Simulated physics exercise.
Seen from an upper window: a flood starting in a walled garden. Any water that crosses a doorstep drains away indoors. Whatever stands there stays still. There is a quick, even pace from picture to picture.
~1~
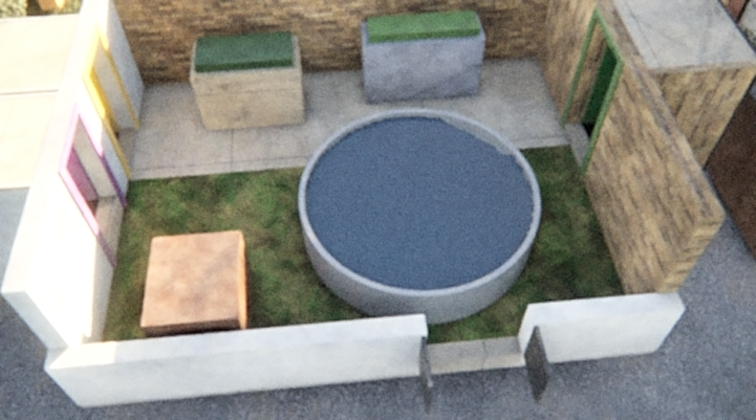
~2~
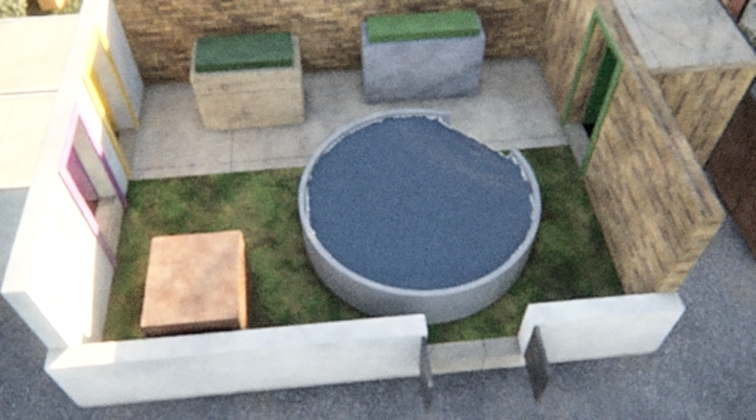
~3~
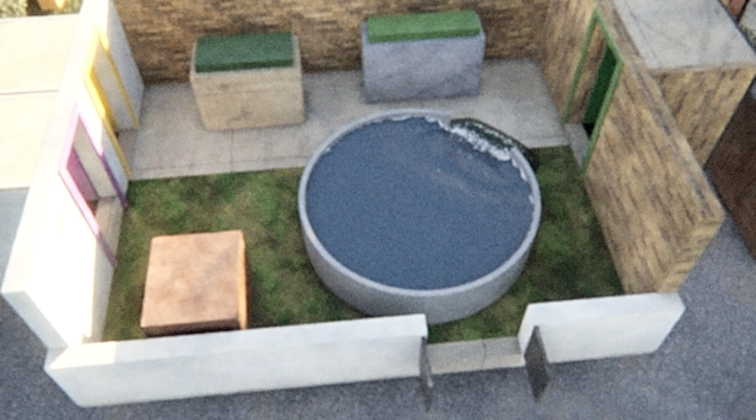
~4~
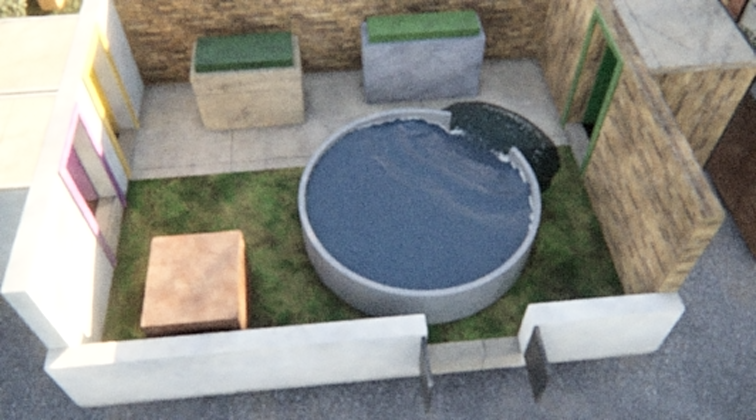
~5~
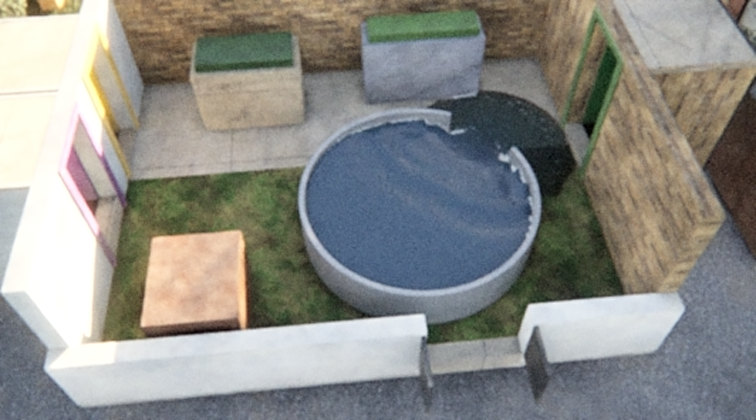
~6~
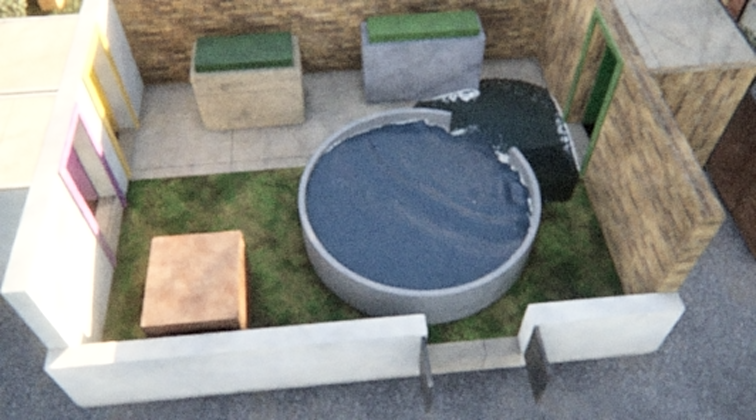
Dark water pours through a gap on the far right side of a round grey pool in a walled garden, seen from above through a steady view. An orange-brown block sits on the grass at left, two planter boxes topped with green stand at the back, and purple, yellow and green trim edges side openings. The water spreads quickly outward toward the right wall while ripples cross the pool.
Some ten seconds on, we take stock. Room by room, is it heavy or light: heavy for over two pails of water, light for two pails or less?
At the end, the purple door will keep it to two buckets; the green door will be overrun; the yellow door will be overrun.
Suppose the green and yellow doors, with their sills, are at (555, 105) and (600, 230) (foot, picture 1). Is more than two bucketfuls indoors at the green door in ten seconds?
One by one: The green door is over.
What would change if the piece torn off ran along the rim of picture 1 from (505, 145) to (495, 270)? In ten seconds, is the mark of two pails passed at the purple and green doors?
Purple: Short of the mark, green: Beyond the mark.
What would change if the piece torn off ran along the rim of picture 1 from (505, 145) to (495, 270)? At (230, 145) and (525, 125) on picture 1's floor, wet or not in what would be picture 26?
Well, the first place would be still bare and the second one submerged.
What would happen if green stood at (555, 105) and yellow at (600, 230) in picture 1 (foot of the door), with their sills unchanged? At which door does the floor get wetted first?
Note: The green-painted one comes first.
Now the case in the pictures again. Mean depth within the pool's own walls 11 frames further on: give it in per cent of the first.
Roughly 74 %.
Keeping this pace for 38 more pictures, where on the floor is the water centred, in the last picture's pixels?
Centre of mass: Roughly (422, 184).
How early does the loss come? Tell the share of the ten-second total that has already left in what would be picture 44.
My figure is about 45 in a hundred.
A moment on, water covers 20 % of the floor; the purple door not reached, the green door under two buckets in, the yellow door not reached.
Next, water covers 30 % of the floor; the purple door not reached, the green door over two buckets in, the yellow door not reached.
Then, water covers 50 % of the floor; the purple door not reached, the green door far over two buckets in, the yellow door not reached.
Later, water covers 85 % of the floor; the purple door wet at the sill, nothing in, the green door far over two buckets in, the yellow door wet at the sill, nothing in.
In the end, water covers 100 % of the floor; the purple door wet at the sill, nothing in, the green door far over two buckets in, the yellow door over two buckets in.
